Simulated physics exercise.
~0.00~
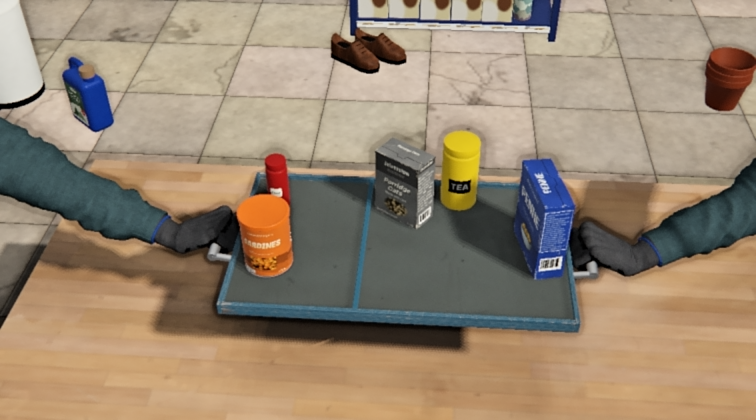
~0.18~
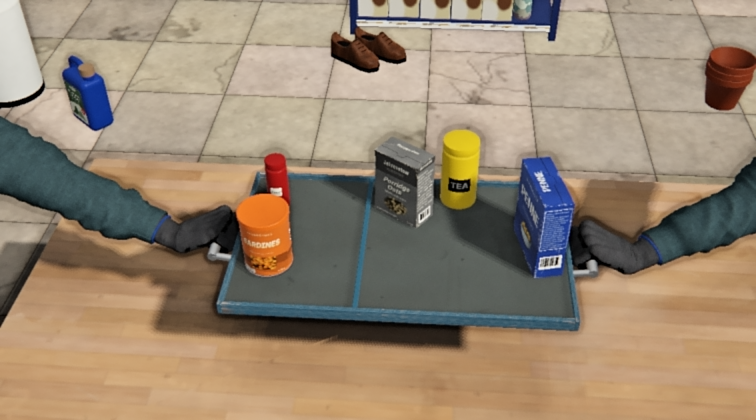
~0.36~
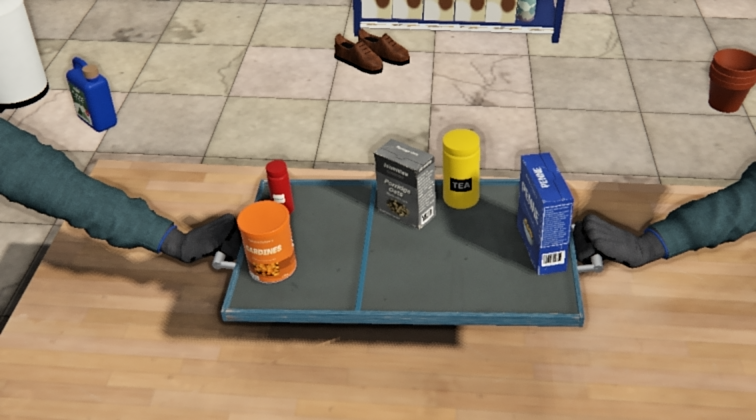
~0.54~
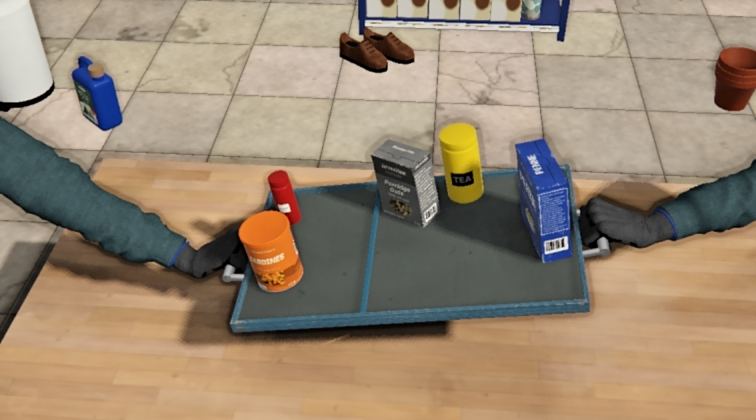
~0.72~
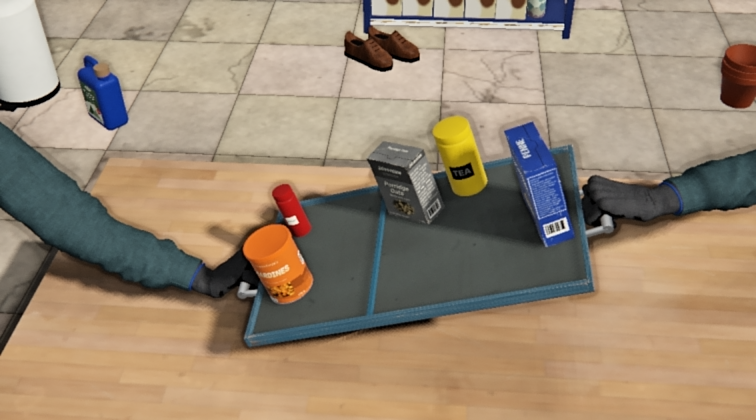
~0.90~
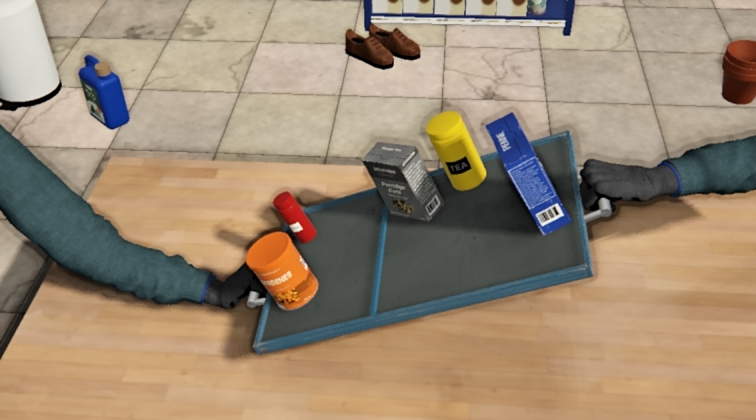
In the video, two gloved hands hold a tray carrying a yellow jar, orange tin, red shaker, and grey and blue packets nearly level, then tilt it increasingly down to the left, and the items lean with it.
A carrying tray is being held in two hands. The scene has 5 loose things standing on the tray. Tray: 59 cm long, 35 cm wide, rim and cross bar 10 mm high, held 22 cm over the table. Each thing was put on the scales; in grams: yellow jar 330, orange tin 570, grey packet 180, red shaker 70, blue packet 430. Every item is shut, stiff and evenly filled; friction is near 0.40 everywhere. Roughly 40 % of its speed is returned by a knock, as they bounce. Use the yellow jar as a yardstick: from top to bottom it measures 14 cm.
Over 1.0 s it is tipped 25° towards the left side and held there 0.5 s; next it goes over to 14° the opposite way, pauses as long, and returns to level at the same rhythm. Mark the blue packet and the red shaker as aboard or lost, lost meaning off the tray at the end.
Blue packet: Aboard; red shaker: Lost.
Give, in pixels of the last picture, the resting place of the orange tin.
Close to pixel (274, 232) in the final view.
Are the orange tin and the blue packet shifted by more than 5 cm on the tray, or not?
As for the orange tin, it remains where it was, and the blue packet winds up somewhere else.
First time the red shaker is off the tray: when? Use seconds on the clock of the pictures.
At around 1.2 seconds on the pictures' clock.
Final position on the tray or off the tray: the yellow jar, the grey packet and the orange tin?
Afterwards, the yellow jar leaves its support, the grey packet stays on its support, and the orange tin stays on its support.
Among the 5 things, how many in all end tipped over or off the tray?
The tally is 4.
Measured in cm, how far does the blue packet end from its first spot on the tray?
Around 24 centimetres.
After 1.50 s, tilt 25°, left edge down; red shaker now off the tray; blue packet on its side near (418, 248); yellow jar 6° off its base.
After 2.20 s, tilt 2°, right edge down; yellow jar now off the tray; blue packet on its side near (425, 251); grey packet on its side.
In the end (4.8 s), off the tray, yellow jar and red shaker; toppled on the tray, grey packet and blue packet; orange tin under 5 cm from the start. At the end, from the last picture's camera, blue packet near (427, 252), red shaker near (226, 268).
